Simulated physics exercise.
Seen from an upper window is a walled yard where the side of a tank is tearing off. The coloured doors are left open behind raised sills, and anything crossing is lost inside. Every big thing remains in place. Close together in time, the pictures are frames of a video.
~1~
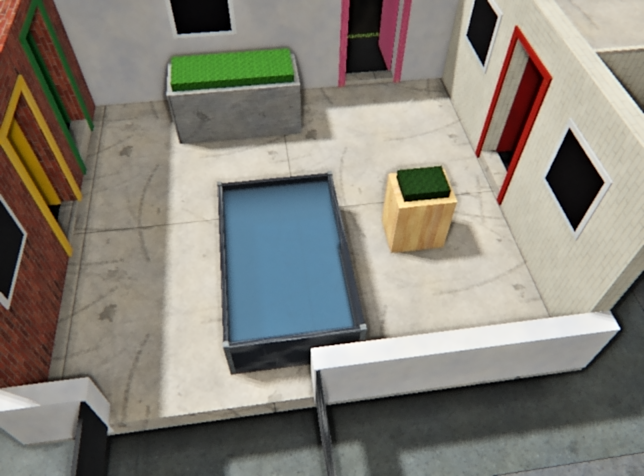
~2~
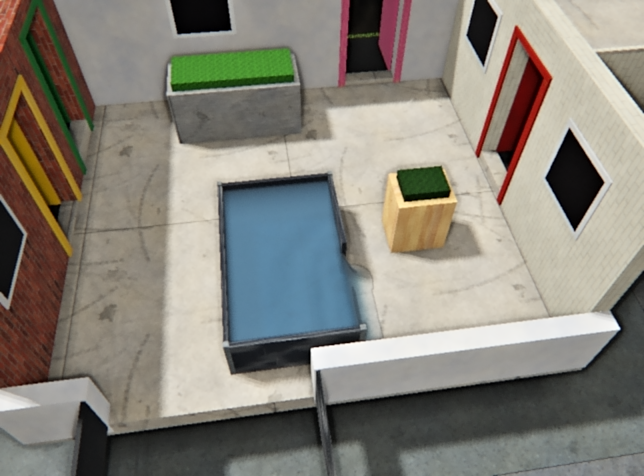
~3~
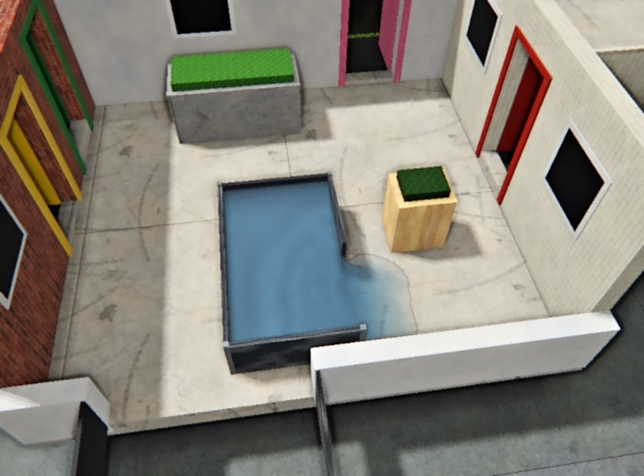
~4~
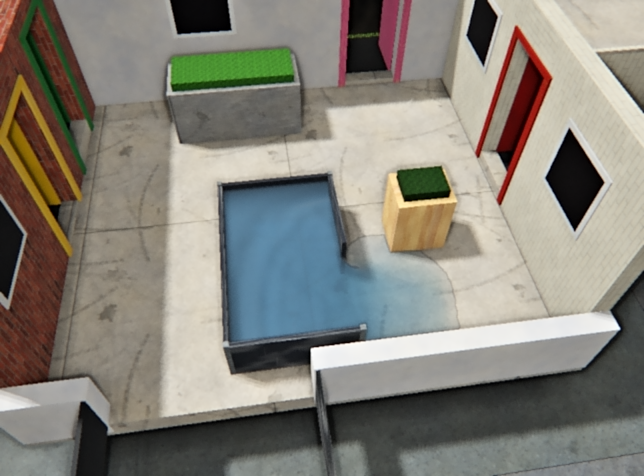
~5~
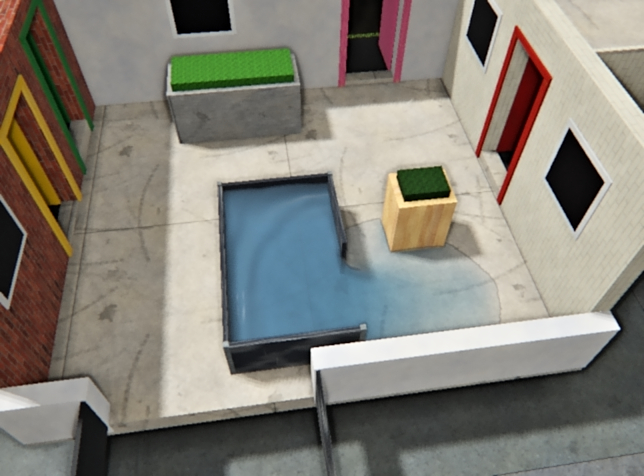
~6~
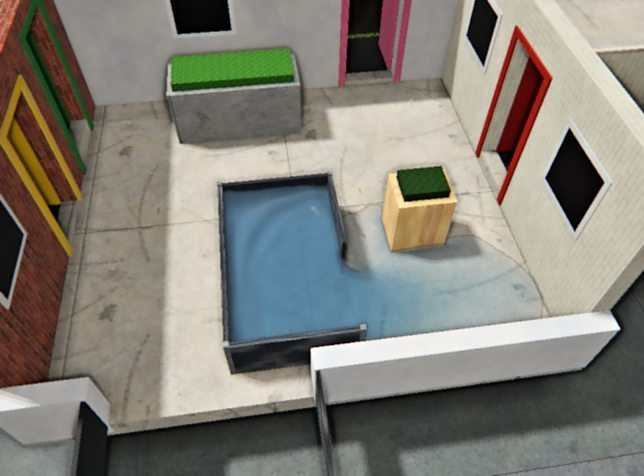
Water in a dark-rimmed tank lies still in a walled yard with coloured doorways, until part of the tank's right side gives way. It pours through the gap onto the pale floor and spreads rightward in a thin, widening sheet, passing in front of the wooden block toward the right wall.
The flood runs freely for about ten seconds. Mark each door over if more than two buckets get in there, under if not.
Yellow door - under; green door - under; pink door - over; red door - under.
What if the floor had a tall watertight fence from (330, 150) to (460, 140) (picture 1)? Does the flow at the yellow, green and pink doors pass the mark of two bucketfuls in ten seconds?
The yellow one tops the limit, the green one falls short and the pink one falls short.
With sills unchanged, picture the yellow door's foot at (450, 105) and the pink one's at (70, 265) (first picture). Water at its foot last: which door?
That's the one in pink.
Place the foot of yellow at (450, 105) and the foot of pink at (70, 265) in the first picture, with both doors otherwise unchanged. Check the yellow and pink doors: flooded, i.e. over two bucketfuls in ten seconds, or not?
As I see it, the yellow door crosses the line and the pink door does not reach it.
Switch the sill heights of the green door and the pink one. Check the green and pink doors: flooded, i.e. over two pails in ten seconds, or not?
Green: Falls short; pink: Falls short.
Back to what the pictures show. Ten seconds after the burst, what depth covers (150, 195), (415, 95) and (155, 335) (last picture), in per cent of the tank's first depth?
At the three places, in the order asked: Around 6, 20 and 2 per cent.
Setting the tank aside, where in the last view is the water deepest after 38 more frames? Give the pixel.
Look close to (313, 89).
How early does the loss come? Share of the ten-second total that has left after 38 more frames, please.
My guess would be around 60 percent.
A moment on, water covers 20 % of the floor; the yellow door not reached, the green door not reached, the pink door not reached, the red door not reached.
Next, water covers 25 % of the floor; the yellow door not reached, the green door not reached, the pink door not reached, the red door wet at the sill, nothing in.
Then, water covers 45 % of the floor; the yellow door not reached, the green door not reached, the pink door under two buckets in, the red door wet at the sill, nothing in.
Later, water covers 60 % of the floor; the yellow door not reached, the green door not reached, the pink door far over two buckets in, the red door wet at the sill, nothing in.
In the end, water covers 85 % of the floor; the yellow door under two buckets in, the green door wet at the sill, nothing in, the pink door far over two buckets in, the red door wet at the sill, nothing in.
